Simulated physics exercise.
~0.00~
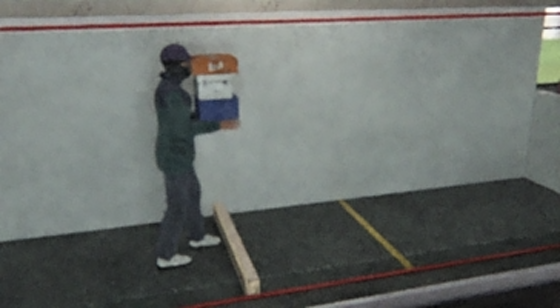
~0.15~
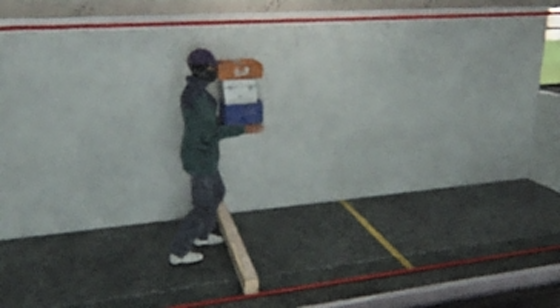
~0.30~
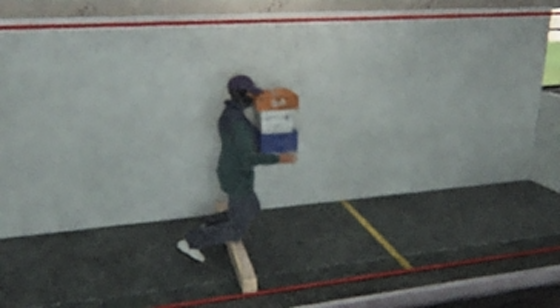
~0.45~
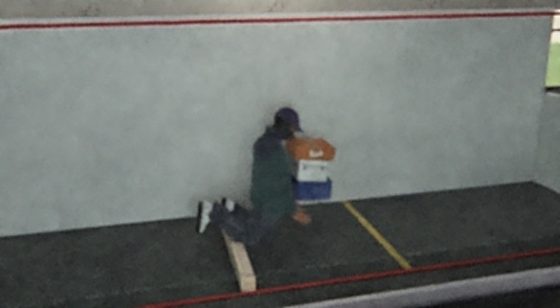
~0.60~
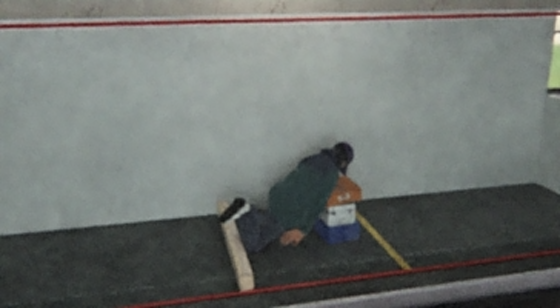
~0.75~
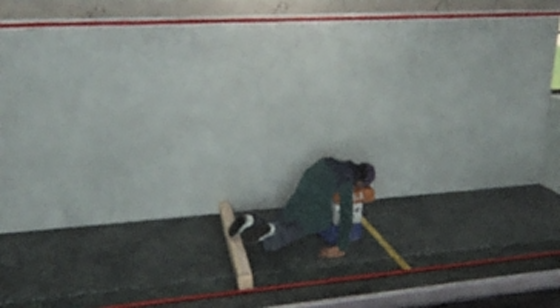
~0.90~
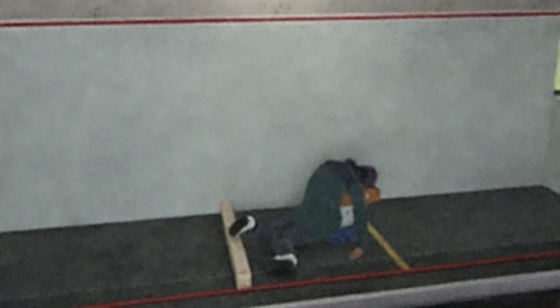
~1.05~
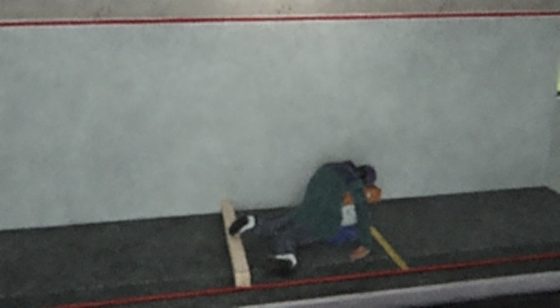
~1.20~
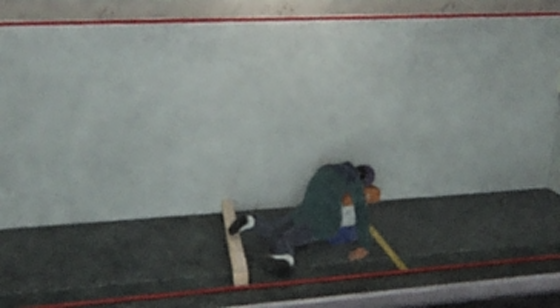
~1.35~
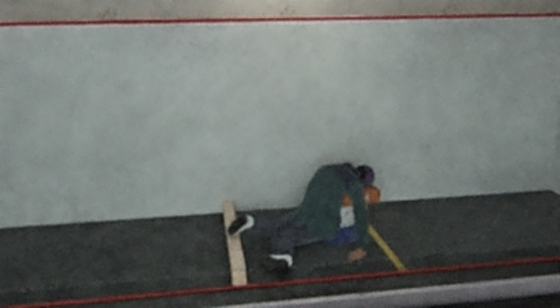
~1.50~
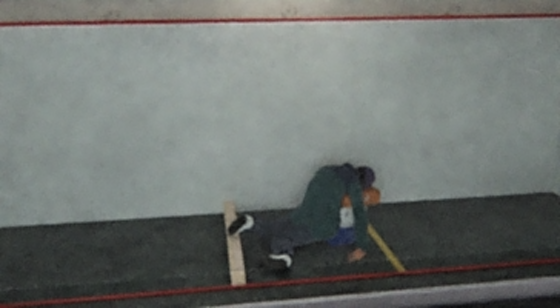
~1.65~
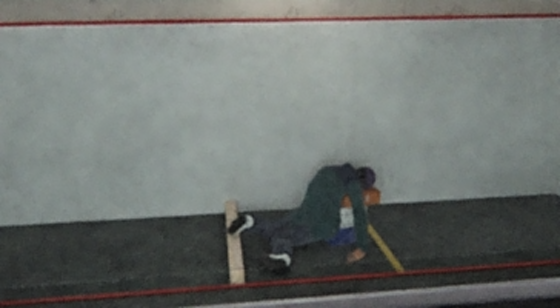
The video shows a figure in dark clothes holding a stack of orange, white and blue boxes, toppling rightward over a low wooden beam onto its knees and slumping over the stack, where everything comes to rest with the boxes just short of the yellow line.
